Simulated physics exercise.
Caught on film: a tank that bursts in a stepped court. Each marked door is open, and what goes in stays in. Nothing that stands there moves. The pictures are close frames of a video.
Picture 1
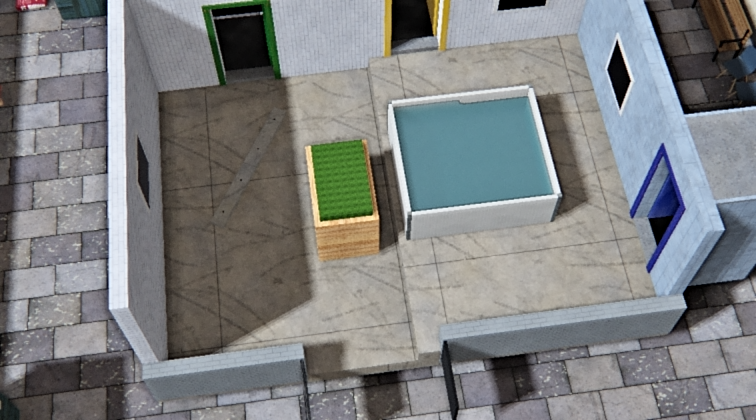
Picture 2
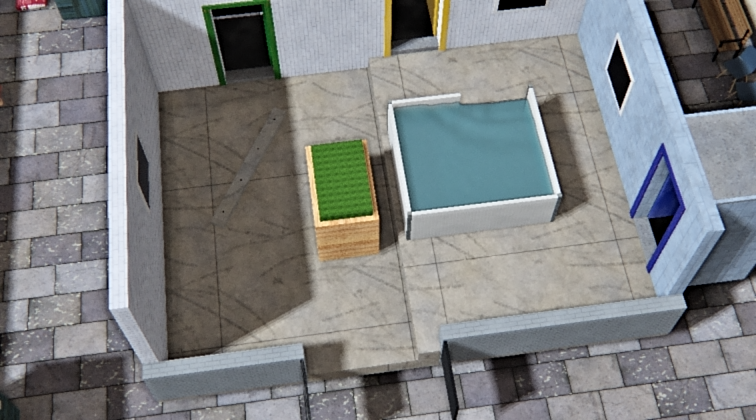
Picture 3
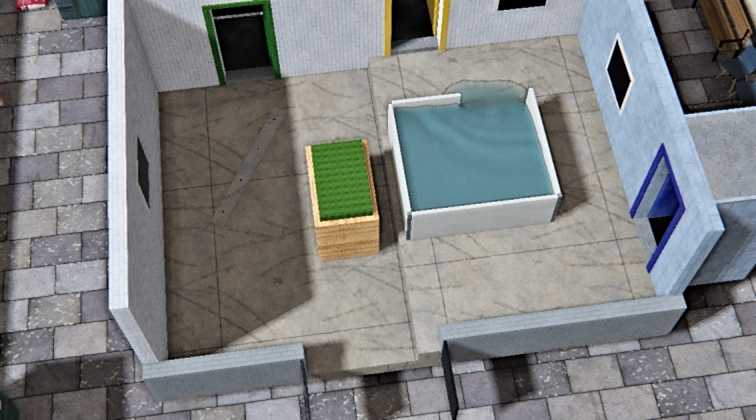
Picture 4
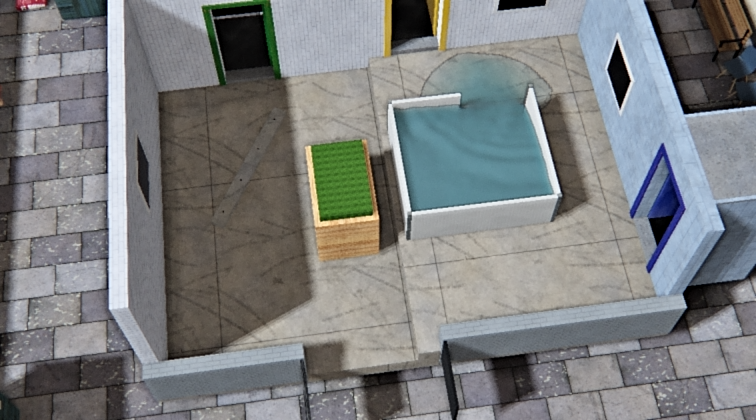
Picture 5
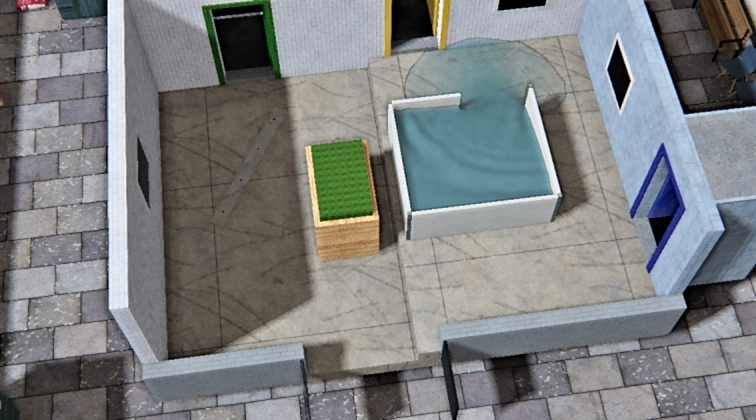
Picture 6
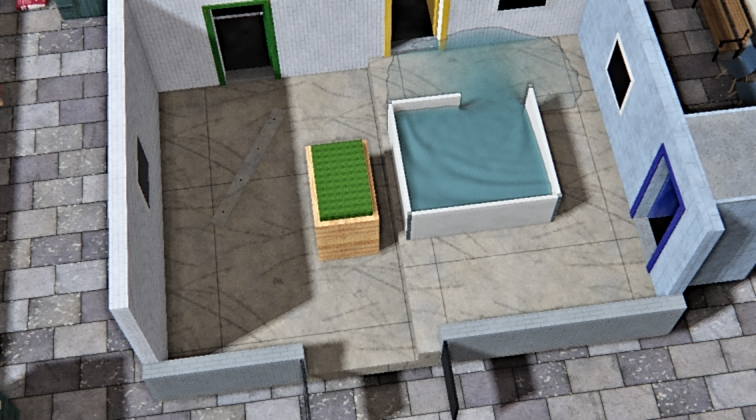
In a walled, stone-floored court, an open white tank of still blue-green water stands beside a wooden box topped with green. A gap opens in the tank's far side, and water pours out through it, spreading in a thin, widening fan across the floor to the back wall while ripples cross the tank.
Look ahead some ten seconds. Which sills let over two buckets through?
In the end: The green door stays under that; the blue door takes more than that; the yellow door takes more than that.
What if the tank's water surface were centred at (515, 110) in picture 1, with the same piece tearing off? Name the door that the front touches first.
That is the one in yellow.
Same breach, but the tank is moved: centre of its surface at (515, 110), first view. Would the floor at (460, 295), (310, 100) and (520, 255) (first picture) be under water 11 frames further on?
One after the other: Not flooded, under water, no water.
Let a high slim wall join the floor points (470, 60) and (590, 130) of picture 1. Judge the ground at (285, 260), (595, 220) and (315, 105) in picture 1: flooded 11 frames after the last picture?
In turn: Not flooded, under water, wet.
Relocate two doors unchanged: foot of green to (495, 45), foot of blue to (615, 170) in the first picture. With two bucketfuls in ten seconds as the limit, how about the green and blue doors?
One by one: Green door lets more in, blue door is under.
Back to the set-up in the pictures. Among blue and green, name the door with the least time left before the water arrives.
First comes the one in green.
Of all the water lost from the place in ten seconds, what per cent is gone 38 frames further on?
Roughly 45 per cent.
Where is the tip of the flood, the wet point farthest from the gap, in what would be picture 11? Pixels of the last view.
Roughly at (316, 79).
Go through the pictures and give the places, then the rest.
In the first picture, still water in the open tank at (472, 150).
In the second picture, the front is at a hidden place, out from the gap on the open tank's far side.
In the third picture, water pours out on the open tank's far side and has run to (453, 89).
In the fourth picture, water pours out on the open tank's far side and has run to (459, 58).
In the fifth picture, the front is at (431, 51), out from the gap on the open tank's far side.
In the sixth picture, water pours out on the open tank's far side and has run to (399, 55).
A moment on, water covers 15 % of the floor; the green door not reached, the blue door not reached, the yellow door over two buckets in.
Next, water covers 25 % of the floor; the green door wet at the sill, nothing in, the blue door not reached, the yellow door over two buckets in.
Then, water covers 55 % of the floor; the green door wet at the sill, nothing in, the blue door wet at the sill, nothing in, the yellow door far over two buckets in.
Later, water covers 90 % of the floor; the green door wet at the sill, nothing in, the blue door over two buckets in, the yellow door far over two buckets in.
In the end, water covers 95 % of the floor; the green door wet at the sill, nothing in, the blue door far over two buckets in, the yellow door far over two buckets in.
